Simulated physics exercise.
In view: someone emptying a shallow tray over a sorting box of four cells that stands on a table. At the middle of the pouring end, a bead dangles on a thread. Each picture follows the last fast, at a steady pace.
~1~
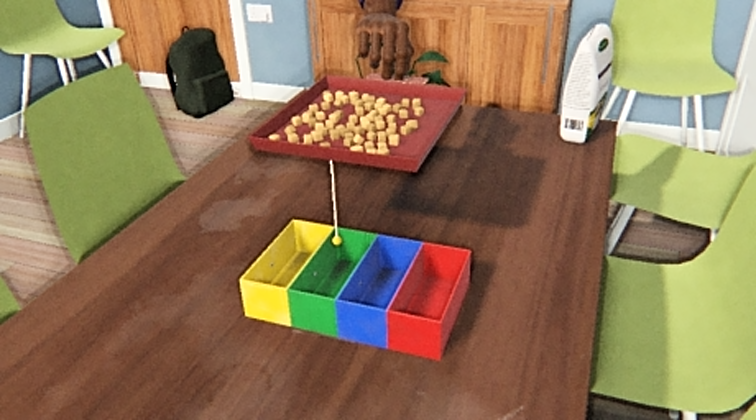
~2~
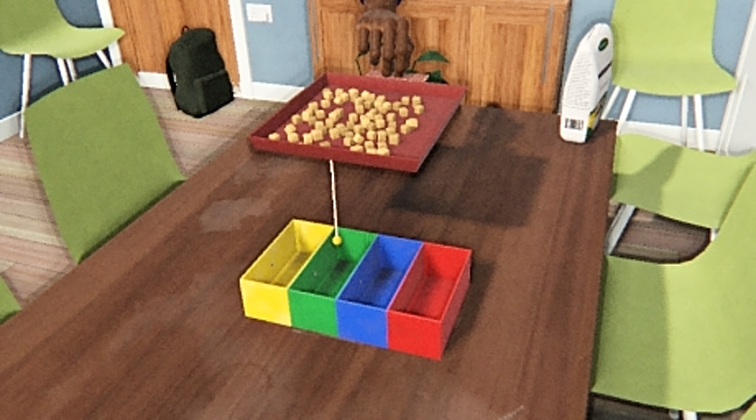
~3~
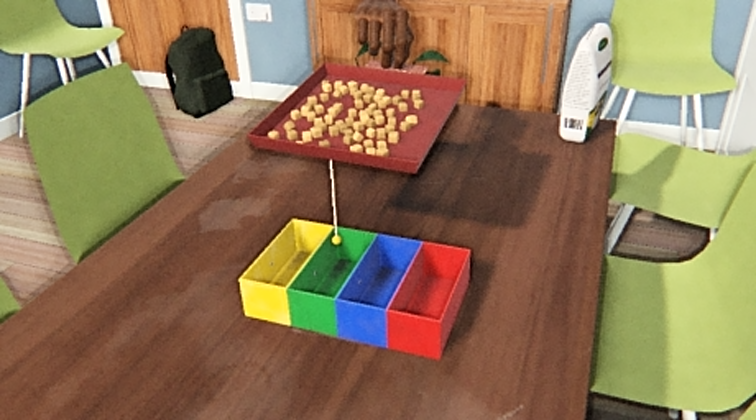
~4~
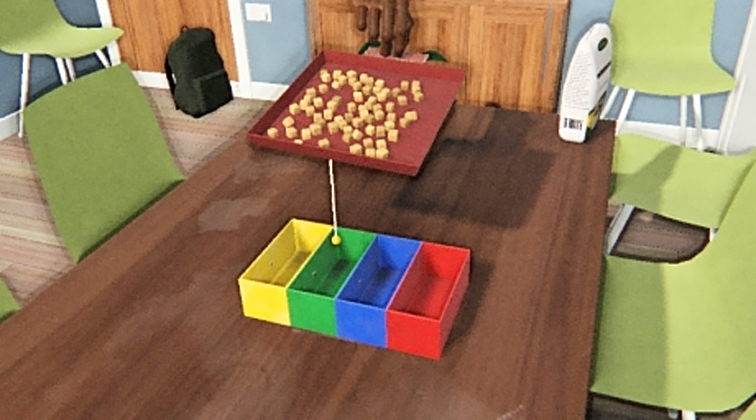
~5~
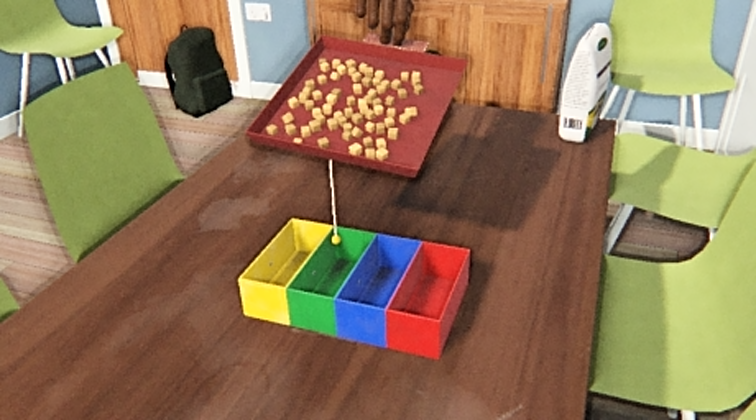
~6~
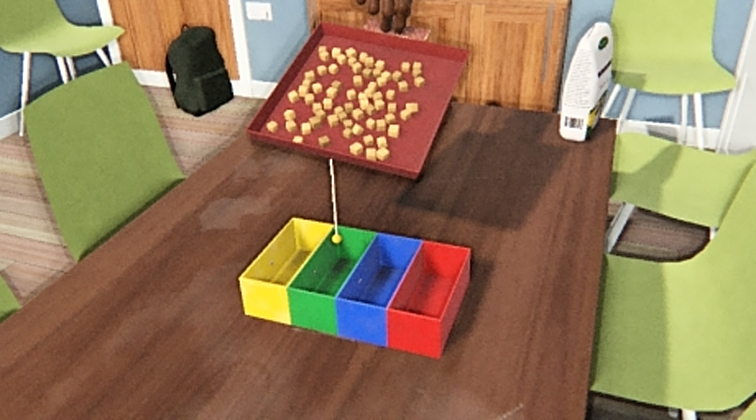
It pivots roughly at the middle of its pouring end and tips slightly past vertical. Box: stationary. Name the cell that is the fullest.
Blue.
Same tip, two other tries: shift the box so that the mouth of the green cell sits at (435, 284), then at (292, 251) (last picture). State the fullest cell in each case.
At the first place the cell in yellow, at the second the cell in red.
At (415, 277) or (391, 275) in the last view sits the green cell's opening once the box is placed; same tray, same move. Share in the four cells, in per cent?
First 80 %, then 90 %.
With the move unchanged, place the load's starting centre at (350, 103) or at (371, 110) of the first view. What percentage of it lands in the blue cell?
It would be roughly 40 per cent for the first and roughly 50 per cent for the second.
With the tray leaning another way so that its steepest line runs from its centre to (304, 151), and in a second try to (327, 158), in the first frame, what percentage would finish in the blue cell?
About 0 % and 10 %.
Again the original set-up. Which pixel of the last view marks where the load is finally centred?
The centre comes to rest near (375, 309).
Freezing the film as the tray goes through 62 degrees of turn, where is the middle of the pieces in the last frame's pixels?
Mark it at roughly (363, 143) in the final frame.
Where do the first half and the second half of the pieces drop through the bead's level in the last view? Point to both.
It goes through near (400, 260) first, then near (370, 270).
Shortly afterwards, tray tipped steeply; all but a few on the tray; only a few falling or outside the box.
Next, tray tipped right over; the bulk on the tray; a little in the blue cell; only a few in the red cell; only a few in the green cell; only a few falling or outside the box.
Some moments later, tray tipped past a quarter turn; near half in the blue cell; near a quarter in the red cell; near a quarter in the green cell; only a few in the yellow cell; a little falling or outside the box.
In the end, tray tipped past a quarter turn; near half in the blue cell; near a quarter in the red cell; near a quarter in the green cell; only a few in the yellow cell; a little outside the box.
